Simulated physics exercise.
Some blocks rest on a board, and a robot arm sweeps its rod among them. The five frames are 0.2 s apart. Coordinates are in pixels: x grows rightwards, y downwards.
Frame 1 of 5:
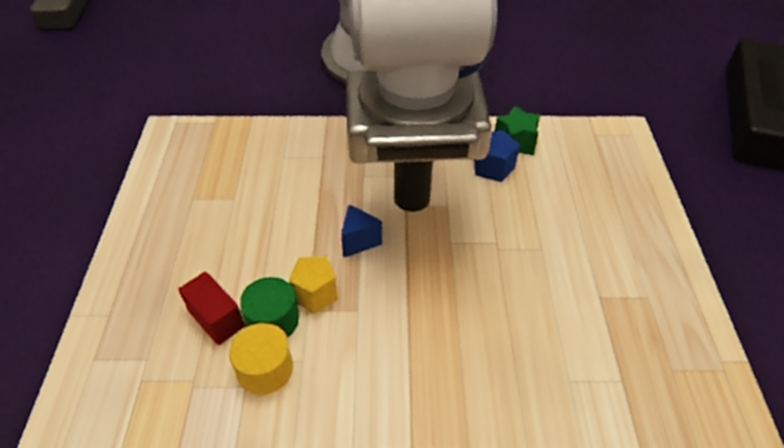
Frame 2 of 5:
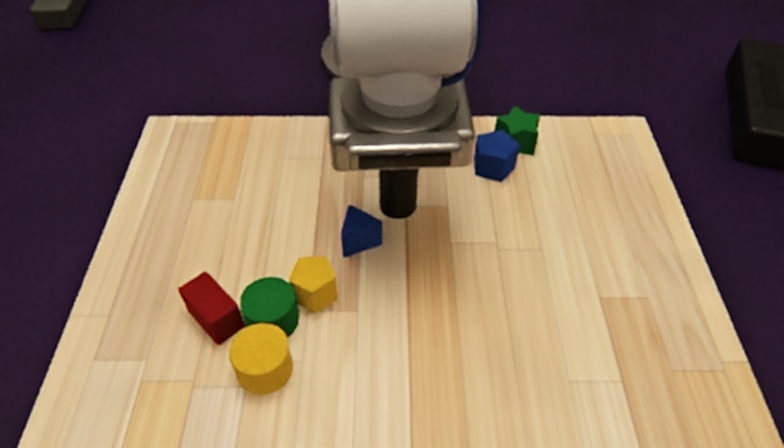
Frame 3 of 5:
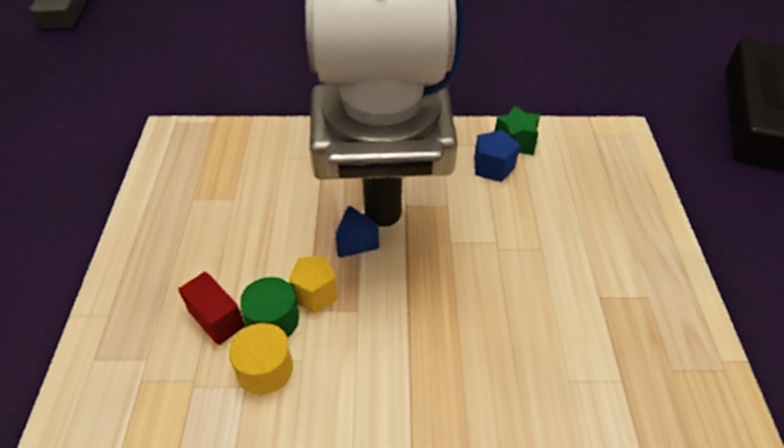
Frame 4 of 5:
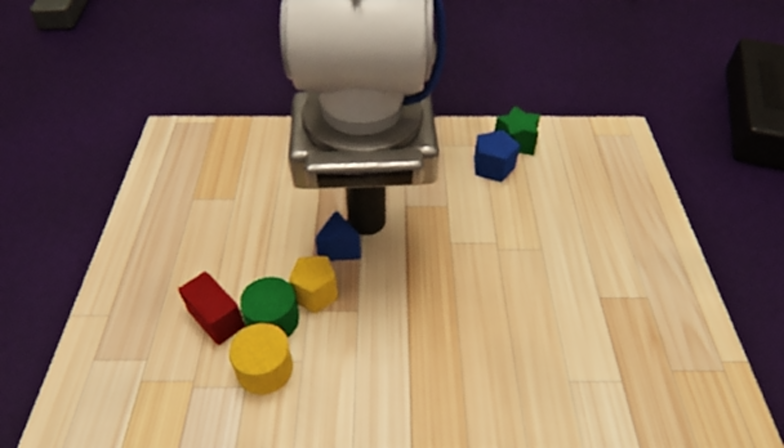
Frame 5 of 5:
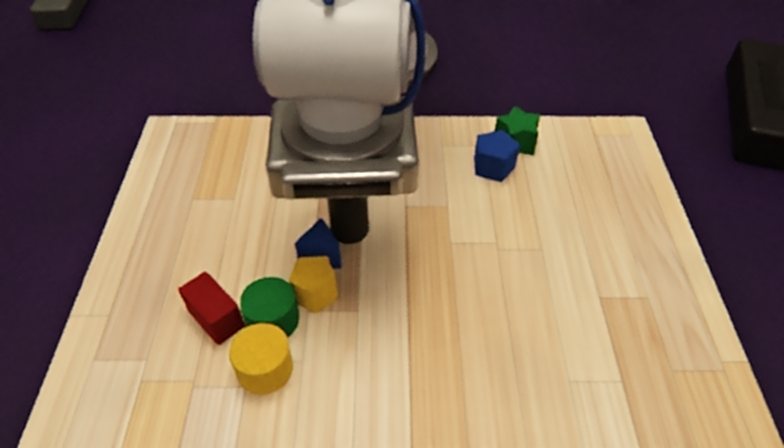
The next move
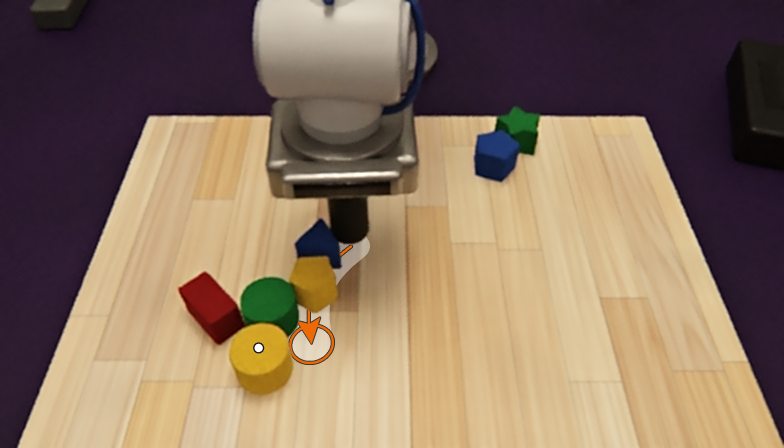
Robot arm sweeping its rod leftward across a wooden board, pushing a blue triangle block left toward the yellow pentagon.
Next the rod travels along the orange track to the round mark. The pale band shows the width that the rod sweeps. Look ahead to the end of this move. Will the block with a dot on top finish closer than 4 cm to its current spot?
My answer is yes.
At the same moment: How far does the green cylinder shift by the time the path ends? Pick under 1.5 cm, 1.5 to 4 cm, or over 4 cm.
Displaced 1.5 to 4 cm.
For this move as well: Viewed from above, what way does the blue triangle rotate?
From the top: Clockwise.
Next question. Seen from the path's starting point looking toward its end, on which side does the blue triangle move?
It moves over to the right.
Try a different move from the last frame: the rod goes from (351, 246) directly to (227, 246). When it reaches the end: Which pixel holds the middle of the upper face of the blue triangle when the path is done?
It is at (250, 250).
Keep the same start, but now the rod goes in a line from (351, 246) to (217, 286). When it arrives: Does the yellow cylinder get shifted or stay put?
If the rod follows that path, the yellow cylinder stays in its place.
The drawn path runs from (351, 246) by way of (324, 272) and (309, 306) to (312, 344); the dot is on the yellow cylinder.
What follows on the original path. One third of the way, rod (321, 256); yellow cylinder (252, 361); green cylinder (261, 310); yellow pentagon (308, 285), turned 15° anticlockwise; blue triangle (284, 261), turned 15° anticlockwise.
Two thirds of the way, rod (306, 291); yellow cylinder (236, 382); green cylinder (249, 329); yellow pentagon (303, 325), turned 40° anticlockwise; blue triangle (271, 277), turned 45° clockwise.
At the end, rod (309, 329); yellow cylinder (235, 383); green cylinder (248, 330); yellow pentagon (306, 366), turned 45° anticlockwise; blue triangle (271, 277), turned 45° clockwise.
